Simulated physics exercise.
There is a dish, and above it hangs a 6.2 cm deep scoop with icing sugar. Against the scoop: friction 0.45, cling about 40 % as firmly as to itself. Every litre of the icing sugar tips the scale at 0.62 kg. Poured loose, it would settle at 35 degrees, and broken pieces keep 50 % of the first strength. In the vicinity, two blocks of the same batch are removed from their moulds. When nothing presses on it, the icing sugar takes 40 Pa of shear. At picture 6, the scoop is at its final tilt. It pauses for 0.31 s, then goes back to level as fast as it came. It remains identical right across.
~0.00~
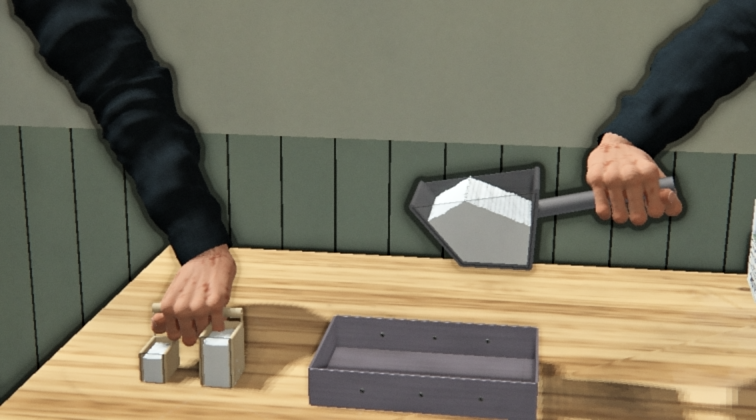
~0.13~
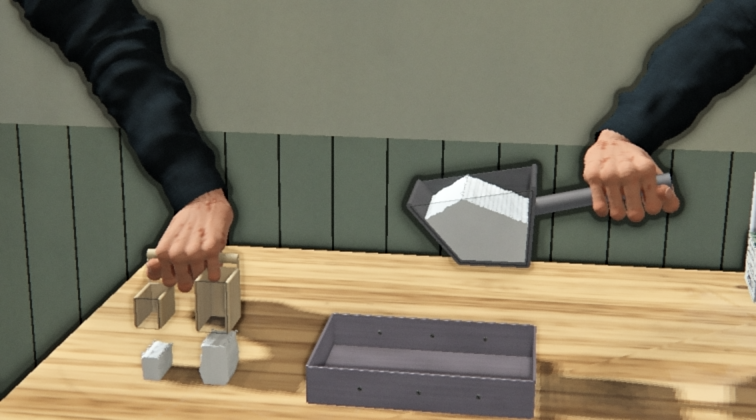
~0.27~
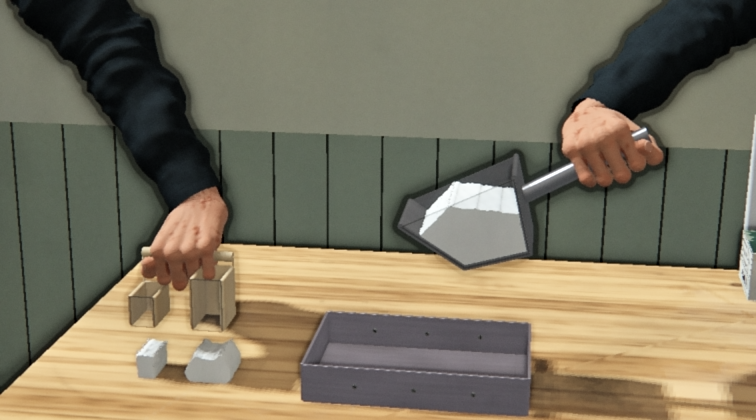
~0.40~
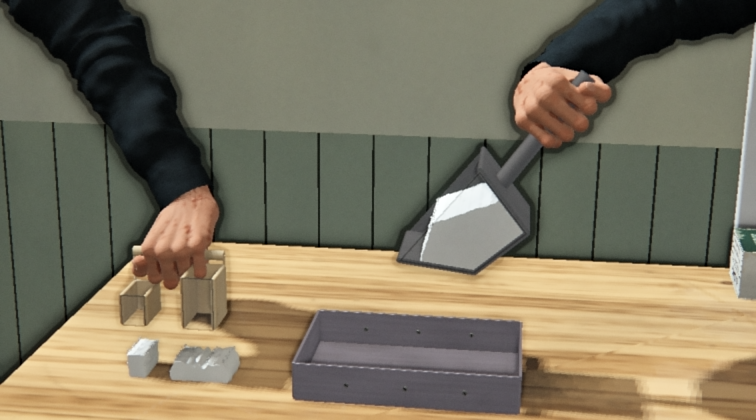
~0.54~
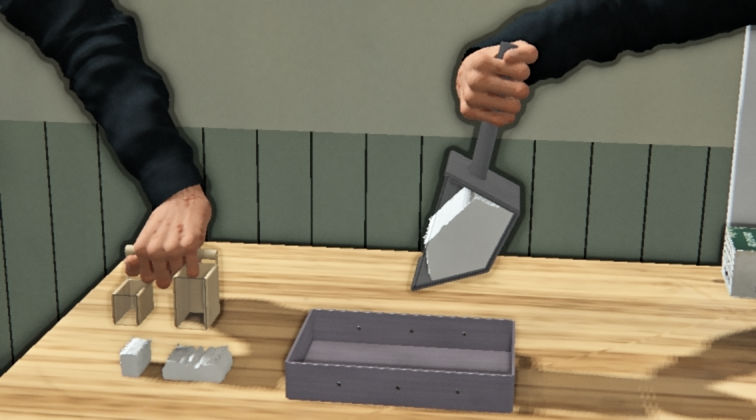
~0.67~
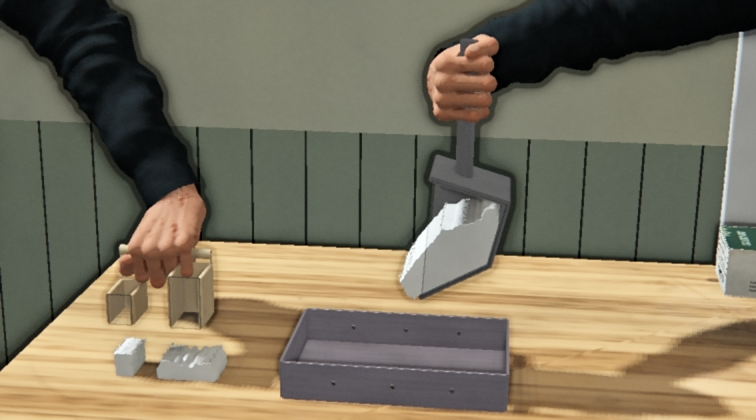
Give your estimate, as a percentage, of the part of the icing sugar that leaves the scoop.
The part that leaves the scoop is near 77 %.
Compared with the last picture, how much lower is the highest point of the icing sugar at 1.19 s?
Roughly 5.5 centimetres, give or take.
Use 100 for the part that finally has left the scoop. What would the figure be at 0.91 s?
Around 70 per cent.
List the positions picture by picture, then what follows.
Lip at (414, 205), tilt 0 degrees; crest of the icing sugar at (469, 202); block heights 3.0 cm, 5.5 cm (left to right), in the first frame.
Lip at (411, 204), tilt 1 degrees; crest of the icing sugar at (466, 200); block heights 3.0 cm, 5.0 cm (left to right), in the second frame.
Lip at (402, 224), tilt 16 degrees; crest of the icing sugar at (451, 207); block heights 3.0 cm, 3.6 cm (left to right), in the third frame.
Lip at (399, 258), tilt 41 degrees; crest of the icing sugar at (493, 203); block heights 3.0 cm, 2.6 cm (left to right), in the fourth frame.
Lip at (413, 286), tilt 66 degrees; crest of the icing sugar at (474, 199); block heights 3.0 cm, 2.6 cm (left to right), in the fifth frame.
Lip at (420, 295), tilt 77 degrees; crest of the icing sugar at (490, 208); block heights 3.0 cm, 2.6 cm (left to right), in the sixth frame.
After 0.91 s, the scoop is at 77 degrees and 51 % has left it.
After 1.19 s, the scoop is at 53 degrees and 77 % has left it.
After 1.48 s, the scoop is at 3 degrees and 77 % has left it.
After 1.76 s, the scoop is at 0 degrees and 77 % has left it.
After 1.86 s, the scoop is at 0 degrees and 77 % has left it.
